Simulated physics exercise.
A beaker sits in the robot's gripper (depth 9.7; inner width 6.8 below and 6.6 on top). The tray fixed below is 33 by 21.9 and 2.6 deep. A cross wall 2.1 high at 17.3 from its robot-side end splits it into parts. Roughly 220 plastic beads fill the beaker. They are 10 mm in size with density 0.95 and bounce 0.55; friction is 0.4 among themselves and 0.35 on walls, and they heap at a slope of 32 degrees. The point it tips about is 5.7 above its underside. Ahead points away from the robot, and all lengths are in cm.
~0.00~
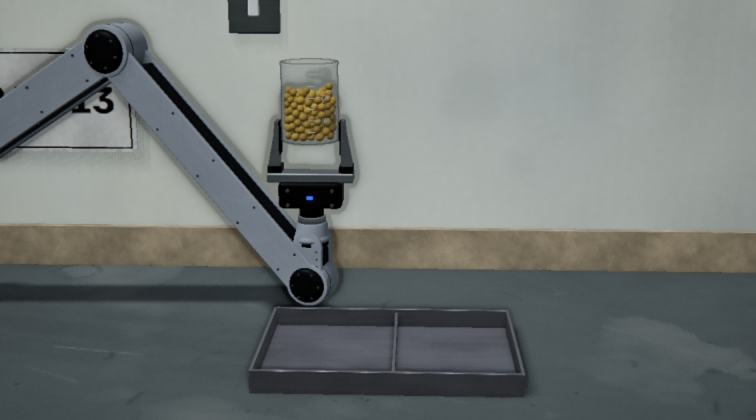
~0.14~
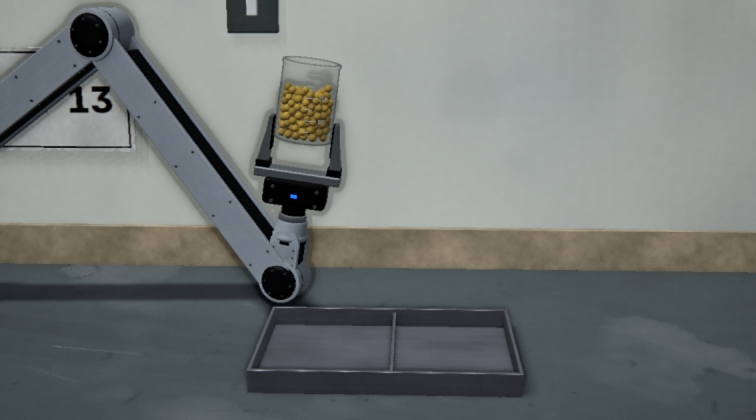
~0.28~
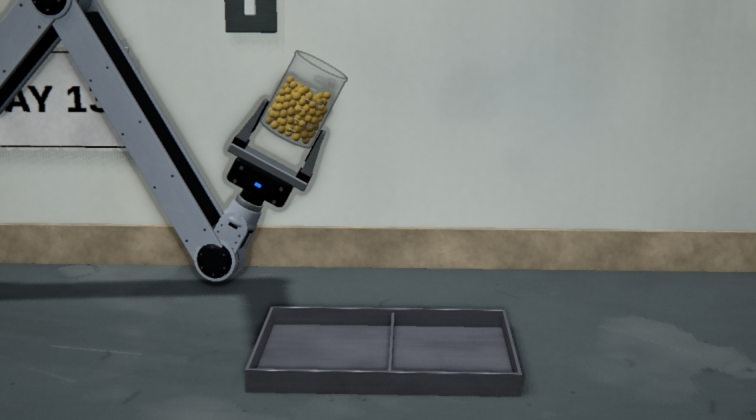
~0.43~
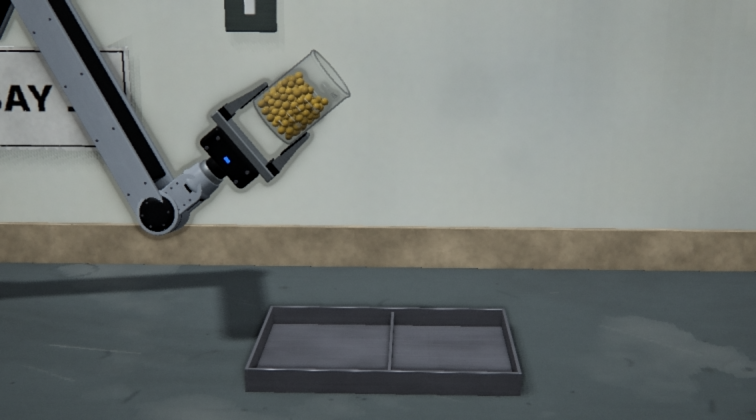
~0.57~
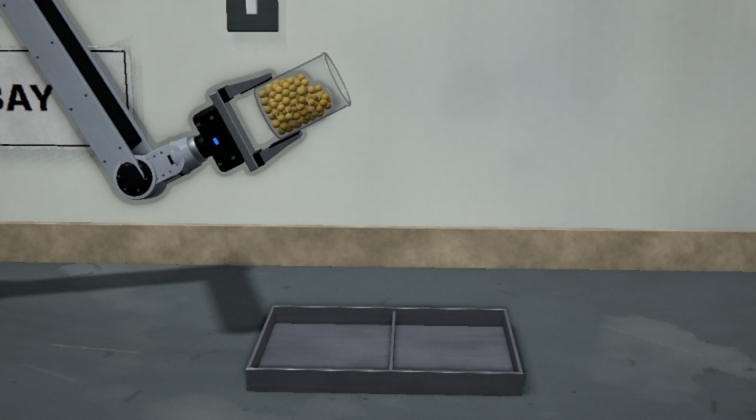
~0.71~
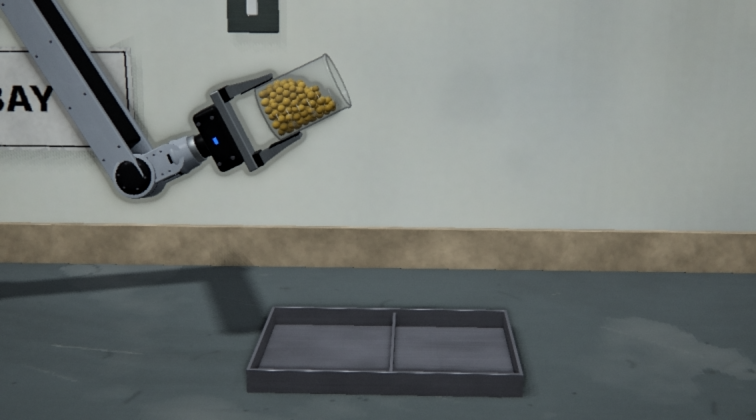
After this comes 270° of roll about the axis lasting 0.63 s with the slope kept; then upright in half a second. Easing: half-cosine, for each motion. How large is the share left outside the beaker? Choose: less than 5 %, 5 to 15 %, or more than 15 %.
Less than 5 %.
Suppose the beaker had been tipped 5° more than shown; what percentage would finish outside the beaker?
Then about 0 per cent.
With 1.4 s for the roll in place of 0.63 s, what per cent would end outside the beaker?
In that case around 0 percent.
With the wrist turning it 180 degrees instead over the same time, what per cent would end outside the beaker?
Estimate: Approx. 0 per cent.
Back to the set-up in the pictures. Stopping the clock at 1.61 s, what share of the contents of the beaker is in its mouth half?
About 30 percent.
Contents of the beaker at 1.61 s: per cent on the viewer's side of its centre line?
Share noted: Close to 45 per cent.
After 1.16 s, tipped 64°, highest piece 37 above the table; 222 in the beaker.
After 1.61 s, tipped 27°, highest piece 37 above the table; 222 in the beaker.
After 2.04 s, upright, highest piece 38 above the table; 222 in the beaker.
After 2.74 s, upright, highest piece 38 above the table; 222 in the beaker.
At rest, 222 in the beaker. That is 0 % outside the beaker.
